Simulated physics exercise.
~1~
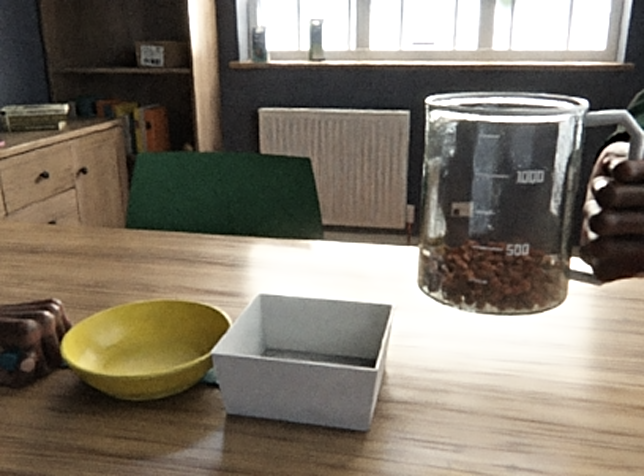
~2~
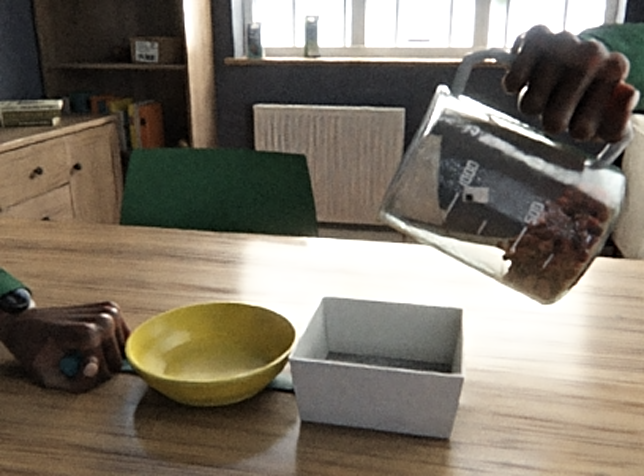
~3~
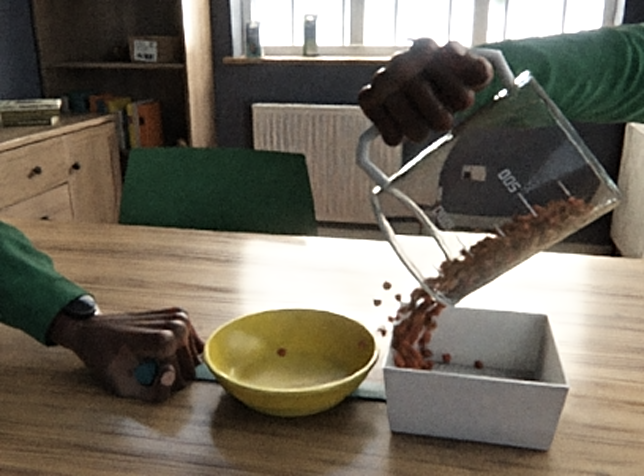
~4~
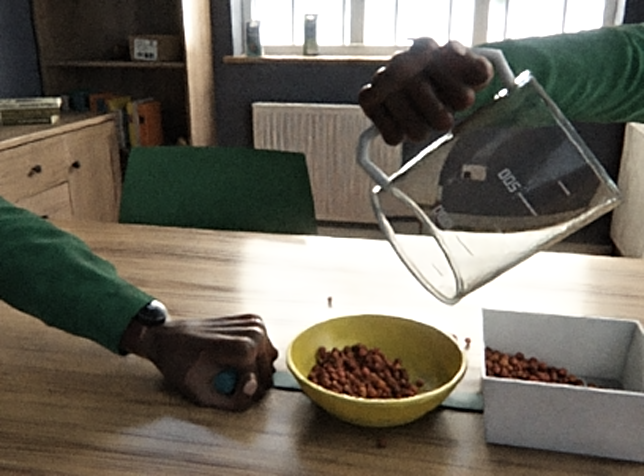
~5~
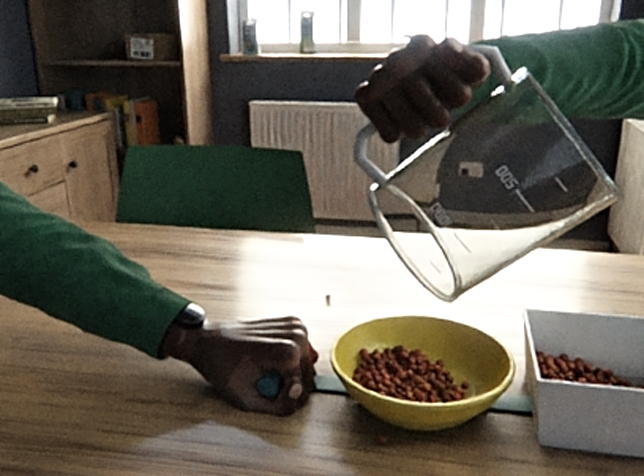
To begin with, a hand holds a clear jug partly filled with small reddish-brown pellets above a wooden table, where a yellow bowl and a white tin stand side by side. The other hand, at the left, starts moving the joined pair to the right as the jug tips over. Pellets then pour from the jug into the white tin, with a few scattering toward the bowl. As the containers keep sliding right, the stream reaches the yellow bowl. Finally, the jug hangs tilted and empty, with pellets lying in both containers and the bowl beneath its mouth.
